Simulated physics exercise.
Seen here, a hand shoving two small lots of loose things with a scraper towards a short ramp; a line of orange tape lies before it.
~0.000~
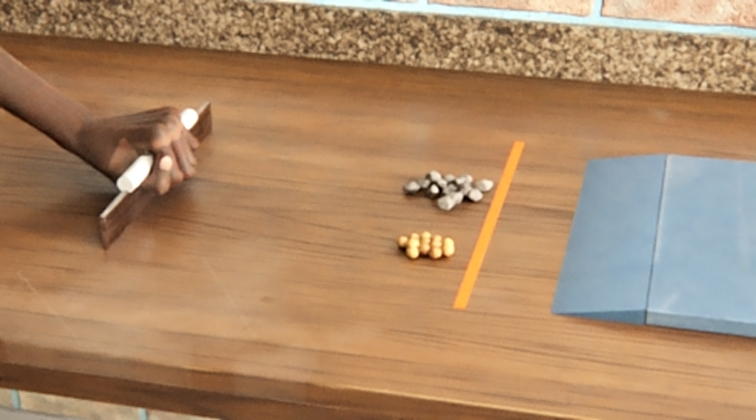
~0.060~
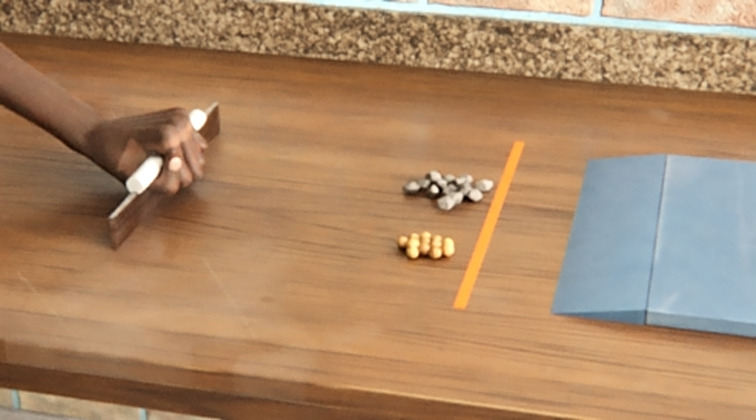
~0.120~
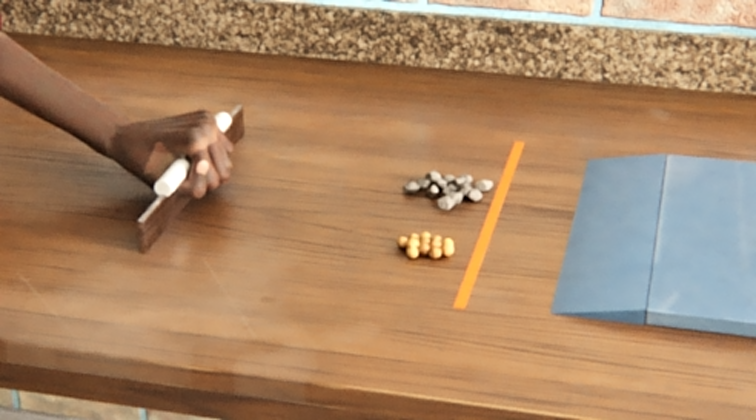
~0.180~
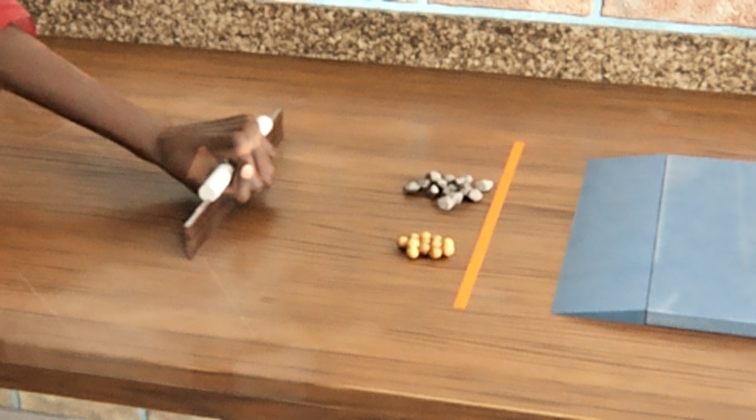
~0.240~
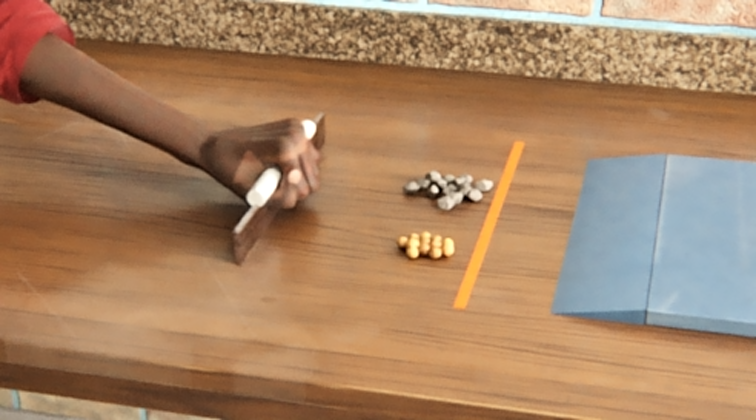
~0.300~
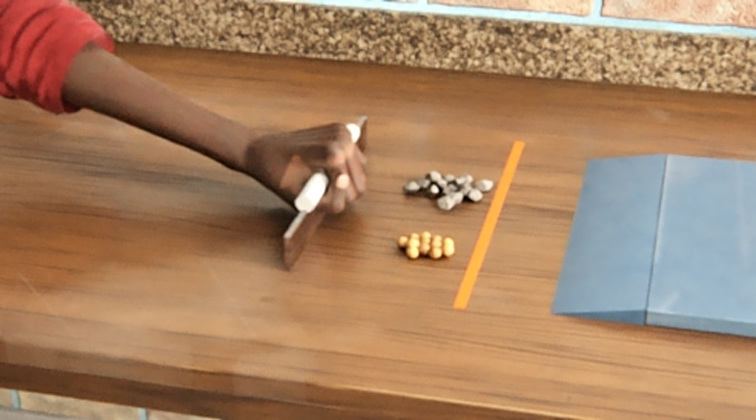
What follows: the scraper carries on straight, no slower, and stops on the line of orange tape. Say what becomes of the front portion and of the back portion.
The front portion gets some to the top, the back portion doesn't reach the top.
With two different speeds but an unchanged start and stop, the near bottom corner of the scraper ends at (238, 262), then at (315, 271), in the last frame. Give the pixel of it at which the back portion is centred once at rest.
(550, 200), then (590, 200).
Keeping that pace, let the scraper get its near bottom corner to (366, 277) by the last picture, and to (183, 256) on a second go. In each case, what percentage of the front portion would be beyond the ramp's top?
First 100 per cent, second 0 per cent.
After 0.42 s, scraper still moving, near (426, 181); front portion all short of the ramp; back portion all short of the ramp.
After 0.56 s, scraper stopped at the orange tape; front portion all short of the ramp; back portion all short of the ramp.
After 0.84 s, scraper stopped at the orange tape; front portion nearly all past the top, a small part on the ramp; back portion about a quarter on the ramp, most short of the ramp.
By the end (1.7 s), scraper stopped at the orange tape; front portion nearly all past the top, a small part short of the ramp; back portion none past the top, about a quarter on the ramp, most short of the ramp.
